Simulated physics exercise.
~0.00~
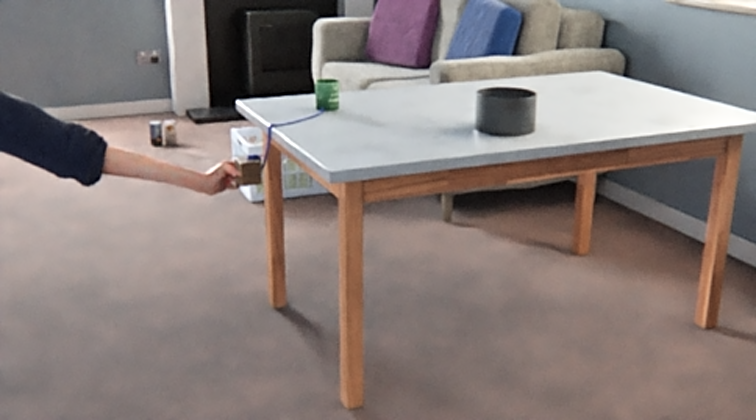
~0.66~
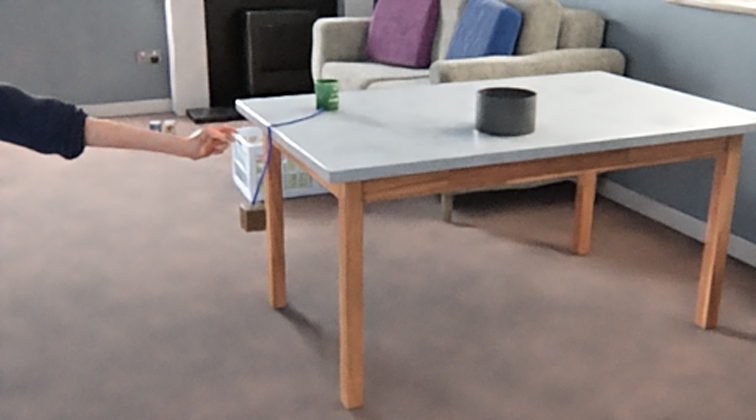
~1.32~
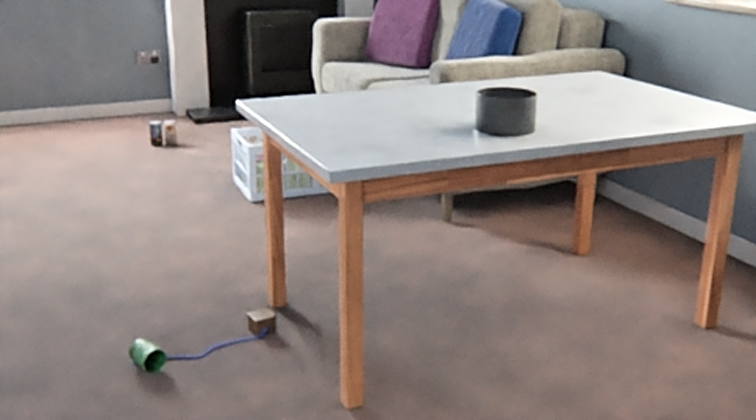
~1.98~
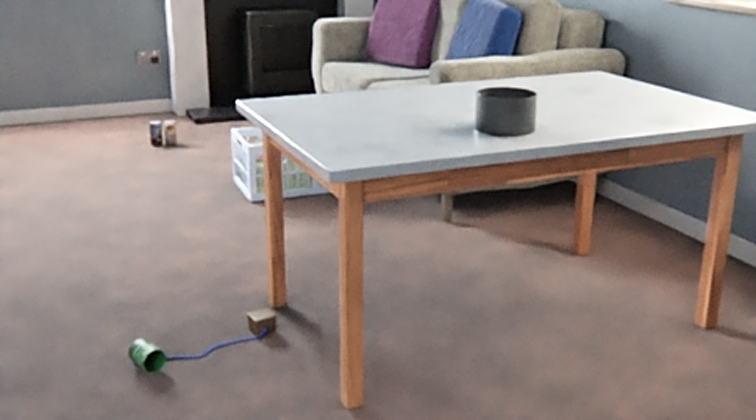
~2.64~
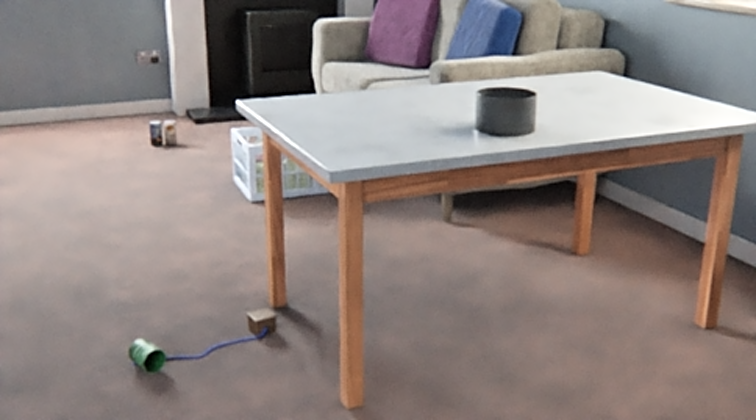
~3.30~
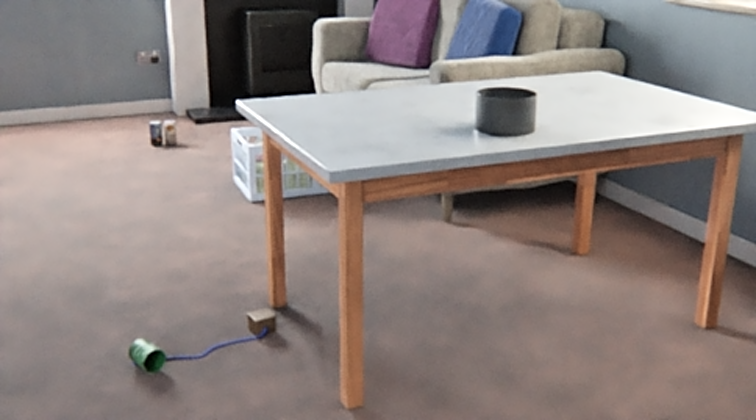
A hand beside a gray table let go of a brown block tied by a blue ribbon to a green cup, and the block dropped, the cup following it off the table. Both ended up lying on the floor, while the dark pot stayed put.
